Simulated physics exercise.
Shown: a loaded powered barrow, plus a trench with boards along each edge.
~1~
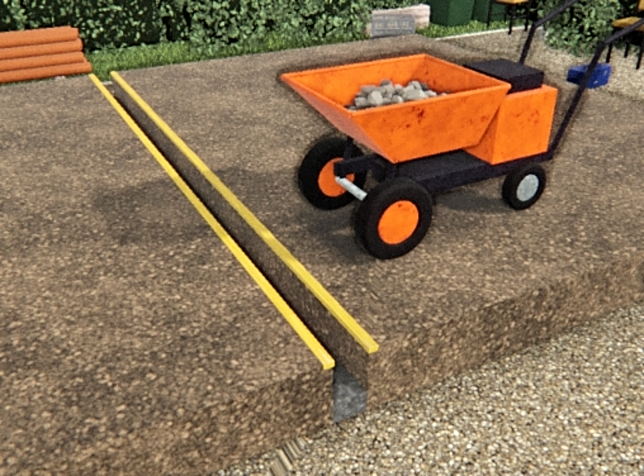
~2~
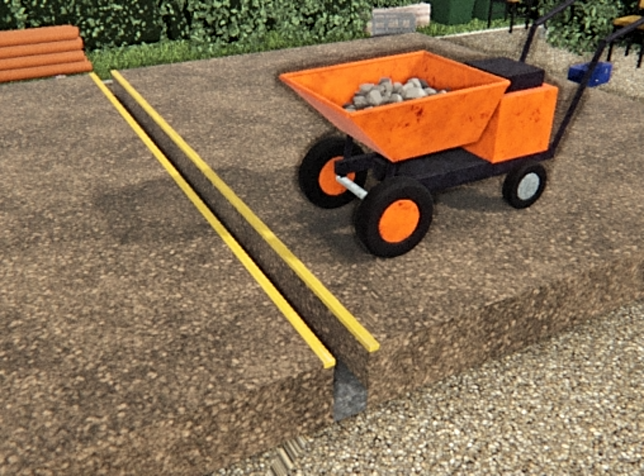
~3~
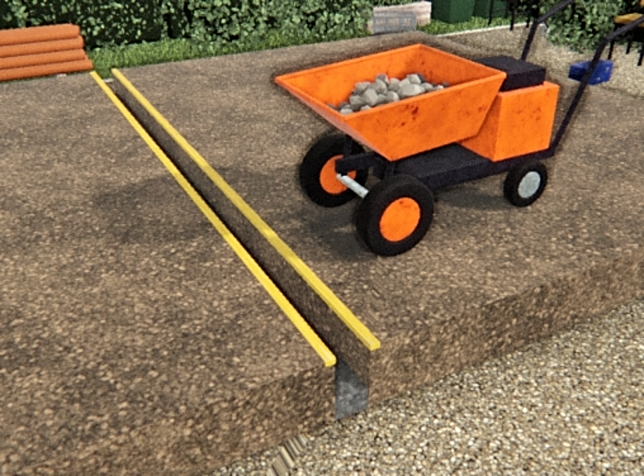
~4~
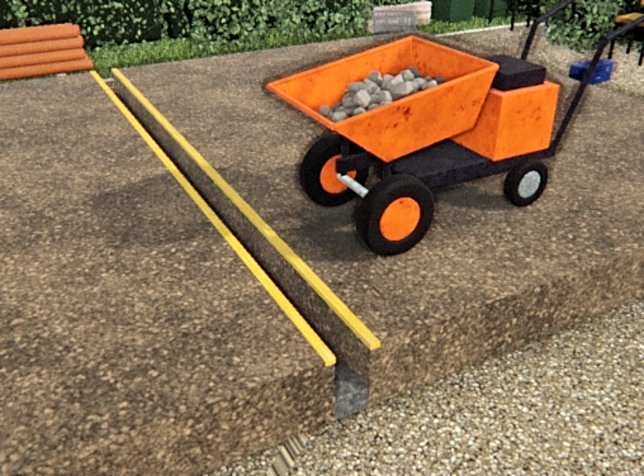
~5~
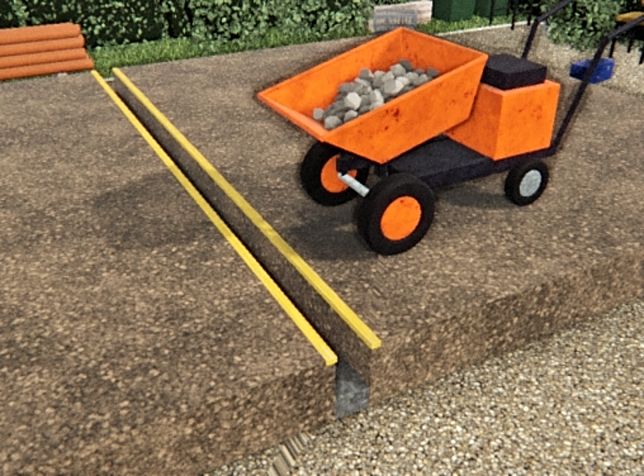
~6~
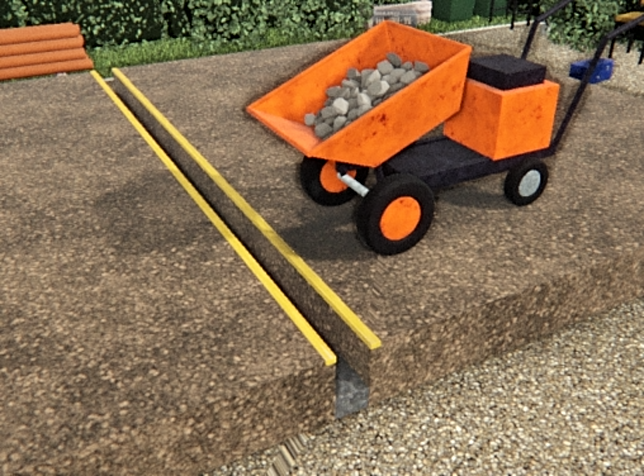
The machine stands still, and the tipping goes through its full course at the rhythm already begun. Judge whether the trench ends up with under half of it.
It ends up with under half.
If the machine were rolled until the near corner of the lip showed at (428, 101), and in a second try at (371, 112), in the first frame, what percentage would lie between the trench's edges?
40 % and 60 %.
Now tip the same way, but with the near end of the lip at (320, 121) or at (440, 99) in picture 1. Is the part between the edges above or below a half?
Respectively: A smaller portion, a smaller portion.
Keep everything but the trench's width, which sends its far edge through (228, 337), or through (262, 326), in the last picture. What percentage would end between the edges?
In order: Near 100, then 80 percent.
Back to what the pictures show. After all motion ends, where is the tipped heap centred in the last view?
Somewhere around (202, 261) in the final view.
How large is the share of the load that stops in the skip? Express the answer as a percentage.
My estimate is about 40 per cent.
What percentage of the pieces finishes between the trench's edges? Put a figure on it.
Roughly 5 %.
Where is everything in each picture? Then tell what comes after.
The first frame shows lip of the skip at (351, 115), level; top of the load at (406, 101), broken stones; first edge of the trench at (335, 306); far edge at (293, 320), the trench under half as wide as the skip, and about as deep as wide.
The second frame shows lip of the skip at (349, 116), tipped barely; top of the load at (406, 99).
The third frame shows lip of the skip at (343, 119), tipped barely; top of the load at (395, 100).
The fourth frame shows lip of the skip at (334, 127), tipped a little; top of the load at (409, 89).
The fifth frame shows lip of the skip at (323, 138), tipped clearly; top of the load at (400, 85).
The sixth frame shows lip of the skip at (310, 154), tipped clearly; top of the load at (400, 87); first edge of the trench at (337, 302); far edge at (295, 316).
Soon, skip tipped steeply; all in the skip.
A while on, skip tipped right over; about two thirds in the skip; a stray few in or heaped over the trench; about a third beyond it.
Towards the end, skip tipped right over; about a third in the skip; a small part in or heaped over the trench; about half beyond it.
Finally, skip tipped right over; about a third in the skip; a small part in or heaped over the trench; about half beyond it.
